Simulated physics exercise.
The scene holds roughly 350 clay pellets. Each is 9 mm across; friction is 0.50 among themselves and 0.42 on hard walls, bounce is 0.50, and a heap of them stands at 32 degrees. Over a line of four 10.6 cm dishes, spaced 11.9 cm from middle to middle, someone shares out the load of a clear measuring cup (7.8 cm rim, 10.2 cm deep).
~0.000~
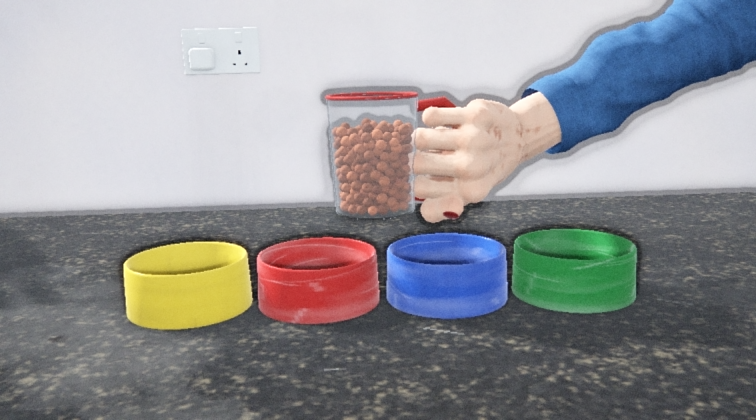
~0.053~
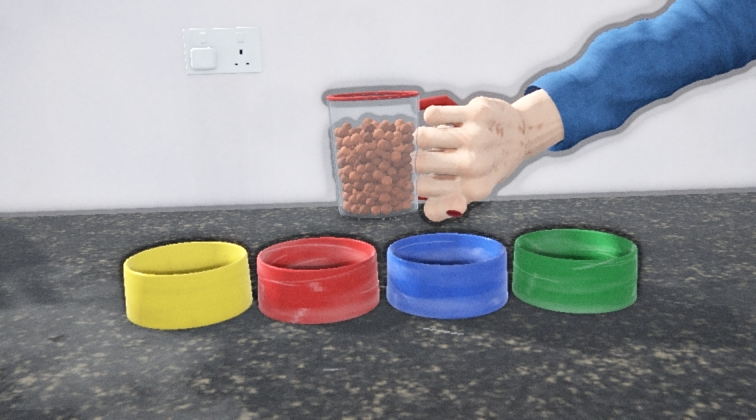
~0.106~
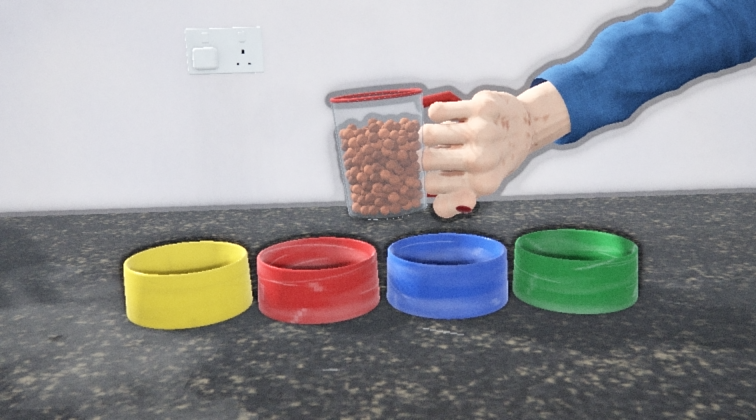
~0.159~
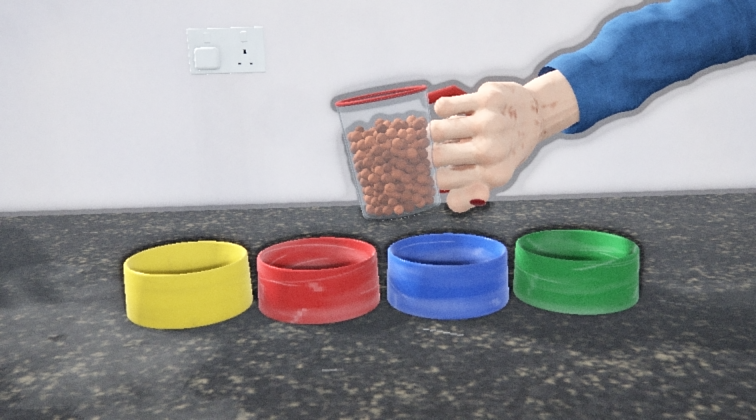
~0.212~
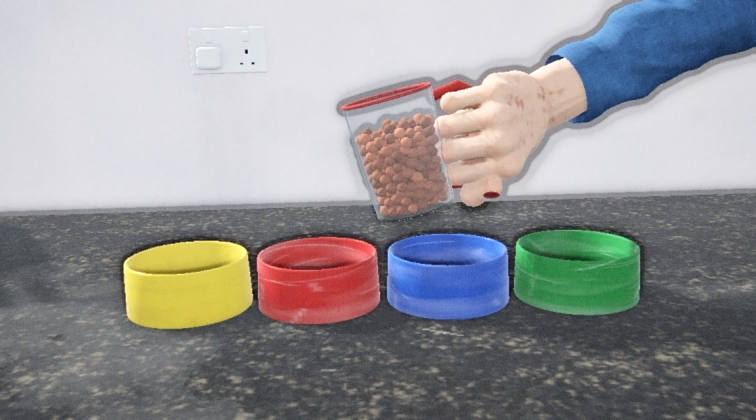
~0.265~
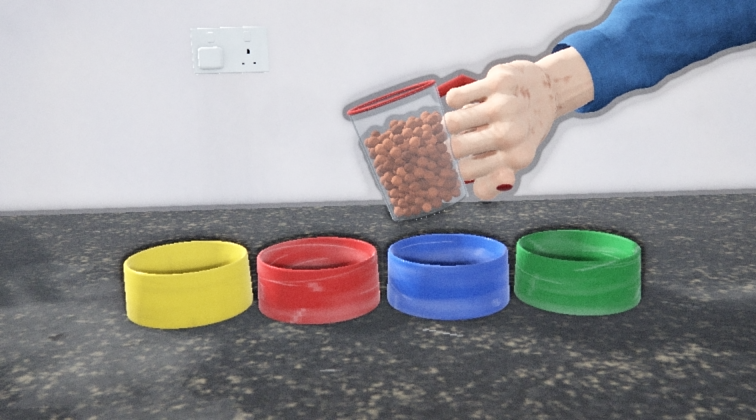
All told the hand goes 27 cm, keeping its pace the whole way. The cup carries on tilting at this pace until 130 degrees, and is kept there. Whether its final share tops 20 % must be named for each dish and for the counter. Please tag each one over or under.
Red - under; blue - under; green - over; yellow - under; counter - under.
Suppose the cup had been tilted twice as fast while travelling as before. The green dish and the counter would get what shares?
Result: Green dish 0, counter 10.
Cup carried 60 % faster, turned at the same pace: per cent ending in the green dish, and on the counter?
In that case: Green 100, and counter 0.
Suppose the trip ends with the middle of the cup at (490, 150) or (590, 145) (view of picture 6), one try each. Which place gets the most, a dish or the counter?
On the first run most goes to blue, and on the second to green.
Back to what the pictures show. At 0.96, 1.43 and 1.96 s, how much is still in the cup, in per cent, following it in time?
About 100, 60, 0 per cent.
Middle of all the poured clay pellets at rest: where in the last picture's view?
Near (573, 270).
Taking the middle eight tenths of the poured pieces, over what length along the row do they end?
About 7 cm.
After 0.96 s, tilt 80 degrees; cup holds 100 %.
After 1.43 s, tilt 122 degrees; cup holds 60 %, blue 5 %, green 30 %.
After 1.96 s, tilt 130 degrees; cup holds 0 %, blue 5 %, green 90 %.
In the end, at 2.3 s, red 0 %, blue 5 %, green 90 %, yellow 0 %, counter 5 %.
